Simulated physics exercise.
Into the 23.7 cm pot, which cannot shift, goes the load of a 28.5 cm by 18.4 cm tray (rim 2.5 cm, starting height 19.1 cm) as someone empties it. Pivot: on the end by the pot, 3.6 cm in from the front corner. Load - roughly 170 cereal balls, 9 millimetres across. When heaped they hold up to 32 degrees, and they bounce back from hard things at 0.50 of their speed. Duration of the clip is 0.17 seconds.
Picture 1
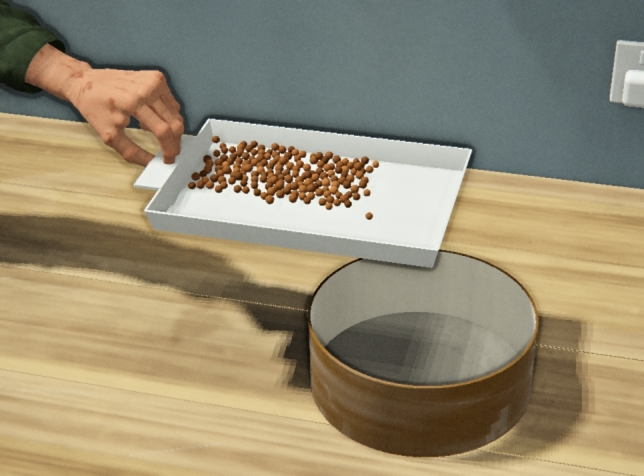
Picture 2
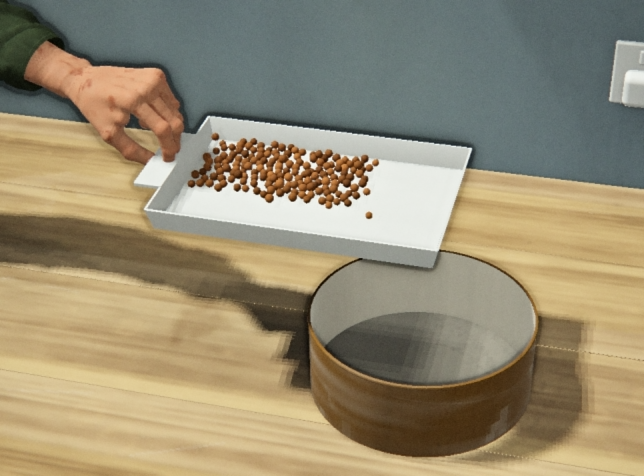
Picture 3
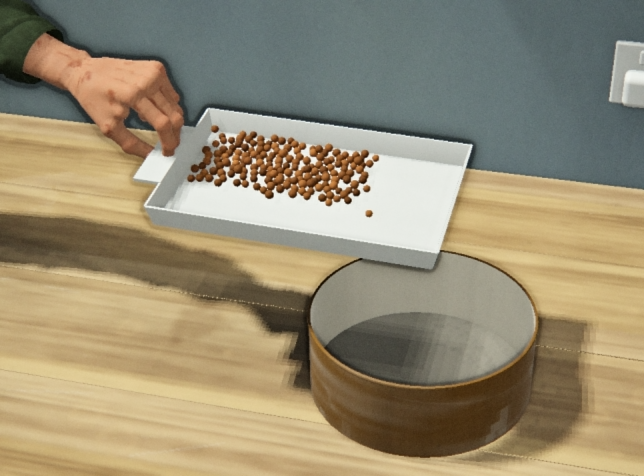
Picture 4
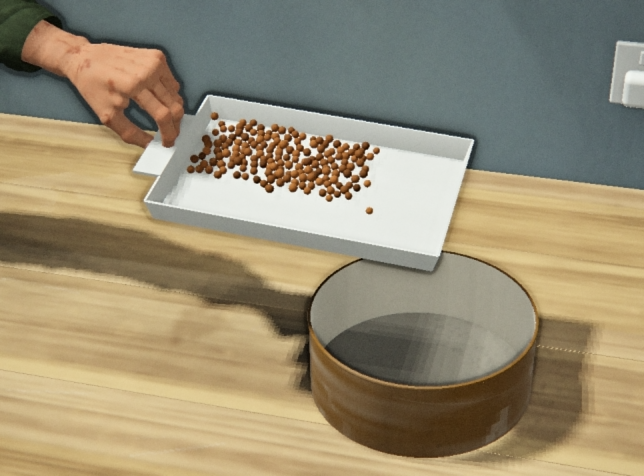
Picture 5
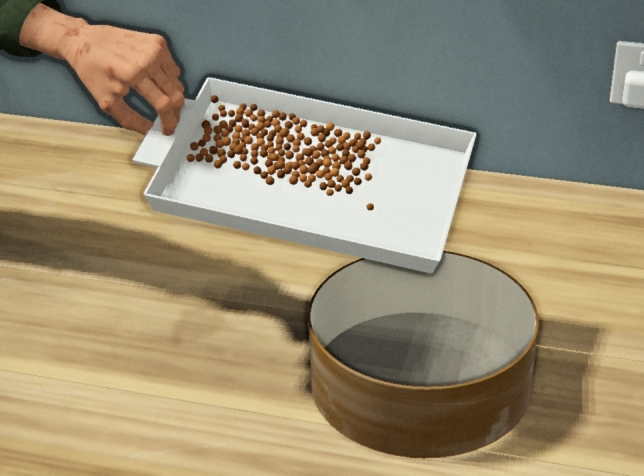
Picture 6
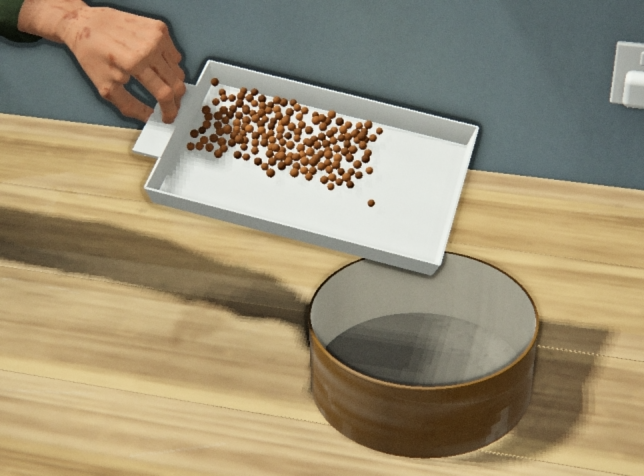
A hand gradually tilts a white tray of small brown balls above a round pot.
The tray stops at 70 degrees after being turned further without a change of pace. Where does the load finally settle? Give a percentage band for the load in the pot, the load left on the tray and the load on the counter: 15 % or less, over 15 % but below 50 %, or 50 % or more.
Pot: In between; tray: In between; counter: In between.
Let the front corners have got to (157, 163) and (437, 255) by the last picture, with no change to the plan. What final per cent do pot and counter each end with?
Pot 25, counter 50.
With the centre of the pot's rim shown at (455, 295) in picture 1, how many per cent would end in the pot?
Roughly 5 per cent.
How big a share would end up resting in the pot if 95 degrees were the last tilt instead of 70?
Estimate: Roughly 60 percent.
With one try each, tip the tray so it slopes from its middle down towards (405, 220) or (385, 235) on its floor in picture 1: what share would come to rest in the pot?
Near 20 and 25 percent, in that order.
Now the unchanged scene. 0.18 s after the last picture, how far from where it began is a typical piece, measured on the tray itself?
About 2 cm.
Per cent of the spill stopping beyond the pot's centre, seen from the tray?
That works out to about 80 percent.
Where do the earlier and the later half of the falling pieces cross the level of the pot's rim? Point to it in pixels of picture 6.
Early: About (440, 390); late: About (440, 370).
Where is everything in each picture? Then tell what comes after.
The first picture shows tray tilt 0 degrees, front corners at (153, 208) and (433, 246); middle of the pieces at (287, 173); pot at (423, 313).
The second picture shows tray tilt 1 degrees, front corners at (152, 207) and (432, 246); middle of the pieces at (287, 171).
The third picture shows tray tilt 3 degrees, front corners at (152, 204) and (433, 248); middle of the pieces at (286, 166).
The fourth picture shows tray tilt 7 degrees, front corners at (152, 198) and (434, 251), lowest corner right front; middle of the pieces at (287, 158).
The fifth picture shows tray tilt 12 degrees, front corners at (152, 191) and (434, 255), lowest corner right front; middle of the pieces at (287, 147).
The sixth picture shows tray tilt 17 degrees, front corners at (152, 185) and (435, 258), lowest corner right front; middle of the pieces at (288, 136); pot at (423, 314).
Then, 0.18 s after the last picture, tilt 44 degrees; the tray holds 100 %, the pot 0 %.
Then, 0.30 s after the last picture, tilt 63 degrees; the tray holds 100 %, the pot 0 %.
Then, 0.56 s after the last picture, tilt 70 degrees; the tray holds 40 %, the pot 15 %.
In the end, pot 40 %, tray 25 %, counter 35 %.
